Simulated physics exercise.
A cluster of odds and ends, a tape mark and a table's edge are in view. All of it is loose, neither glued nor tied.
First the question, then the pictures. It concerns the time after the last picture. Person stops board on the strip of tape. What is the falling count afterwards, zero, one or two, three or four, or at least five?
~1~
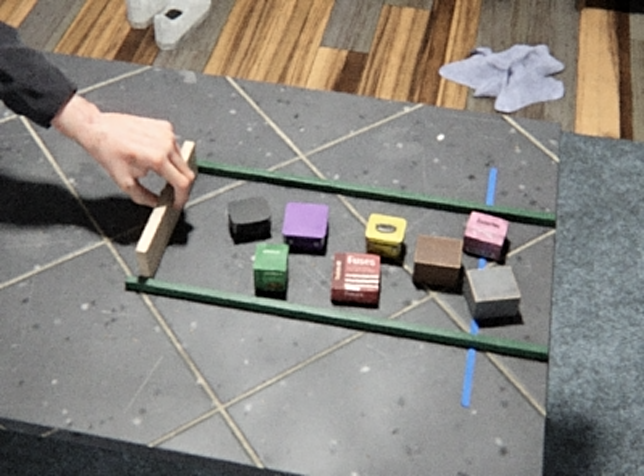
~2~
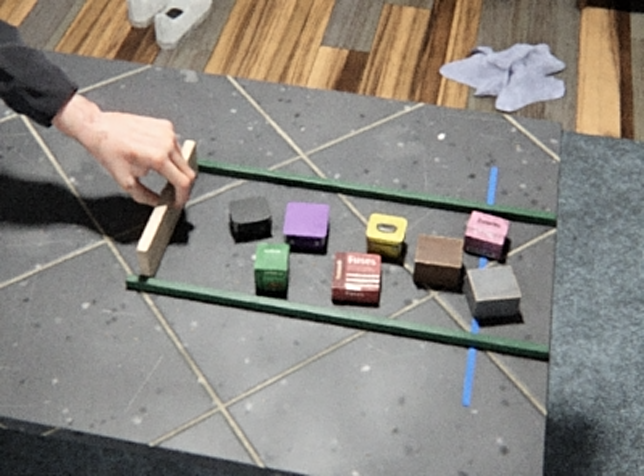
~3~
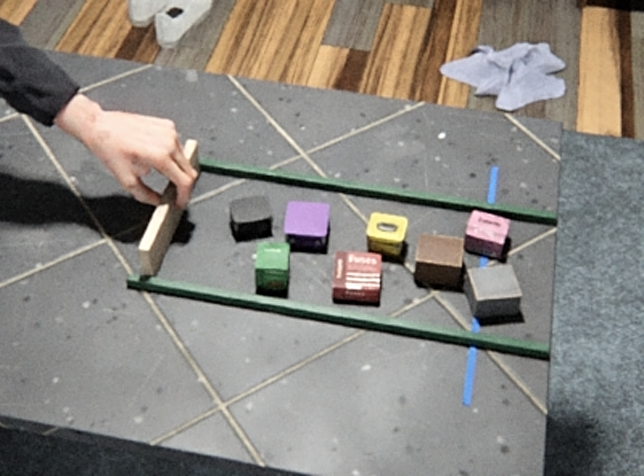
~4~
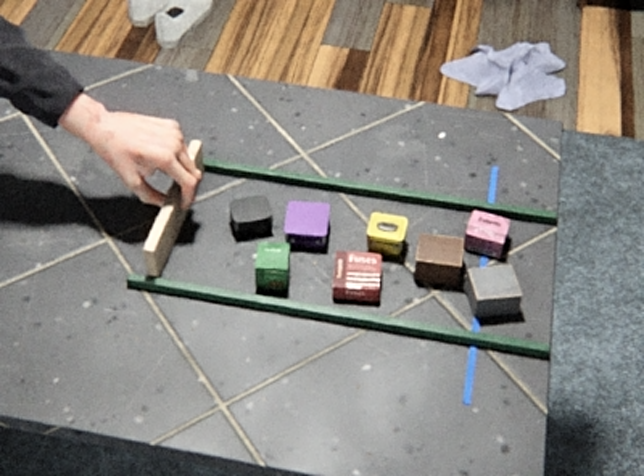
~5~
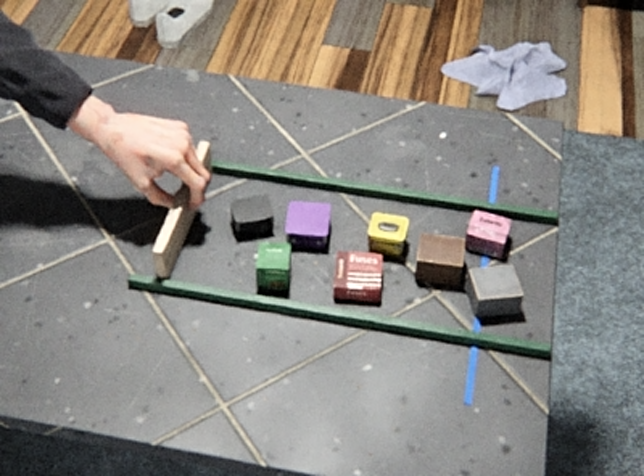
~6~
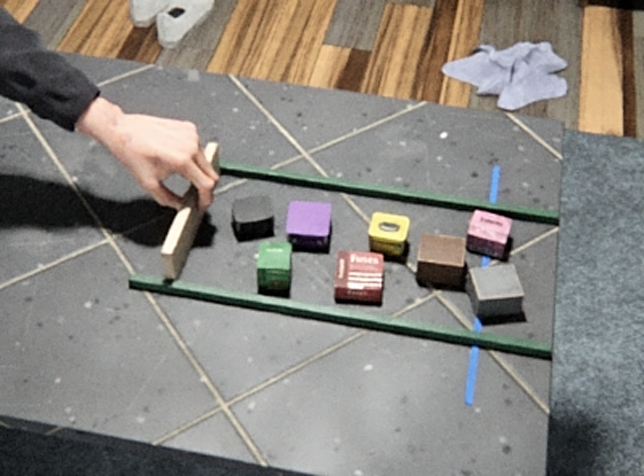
Missing: Three up to four.
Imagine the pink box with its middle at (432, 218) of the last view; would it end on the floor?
From that position it keeps its spot.
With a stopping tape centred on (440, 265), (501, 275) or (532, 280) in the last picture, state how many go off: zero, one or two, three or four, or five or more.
Counting what would fall each time, I get just one or two; five or over; five or more.
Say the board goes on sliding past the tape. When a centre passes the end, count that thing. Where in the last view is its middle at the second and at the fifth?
Near (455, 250) first, near (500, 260) second.
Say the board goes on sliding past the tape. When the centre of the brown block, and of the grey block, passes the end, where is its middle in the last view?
I reckon its middle sits around (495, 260) and then around (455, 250).
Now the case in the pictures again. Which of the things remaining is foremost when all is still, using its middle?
The brown block.
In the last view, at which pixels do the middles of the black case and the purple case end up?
About (506, 262), and about (524, 233).
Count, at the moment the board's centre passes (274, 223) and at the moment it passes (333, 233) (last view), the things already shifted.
Counts: 3 / 7.
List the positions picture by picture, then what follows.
The first picture shows grey block (491, 293); pink box (486, 236); brown block (437, 261); board (169, 209); tape (481, 275).
The second picture shows pink box (486, 235); black case (251, 218).
The third picture shows brown block (438, 260); red box (357, 276).
The fourth picture shows grey block (493, 291); yellow case (387, 236).
The fifth picture shows pink box (488, 234); board (185, 209).
The sixth picture shows grey block (495, 291); pink box (489, 234); brown block (440, 259); board (192, 210); tape (484, 272).
Soon after, none off yet; grey block at rest near (495, 291); pink box at rest near (489, 234); brown block at rest near (440, 259).
Then, none off yet; grey block moved a little near (506, 298); pink box moved about its own width near (532, 234); brown block moved about its own width near (470, 265).
At rest, the number that fall off is three or four; fallen, yellow case, pink box and grey block.
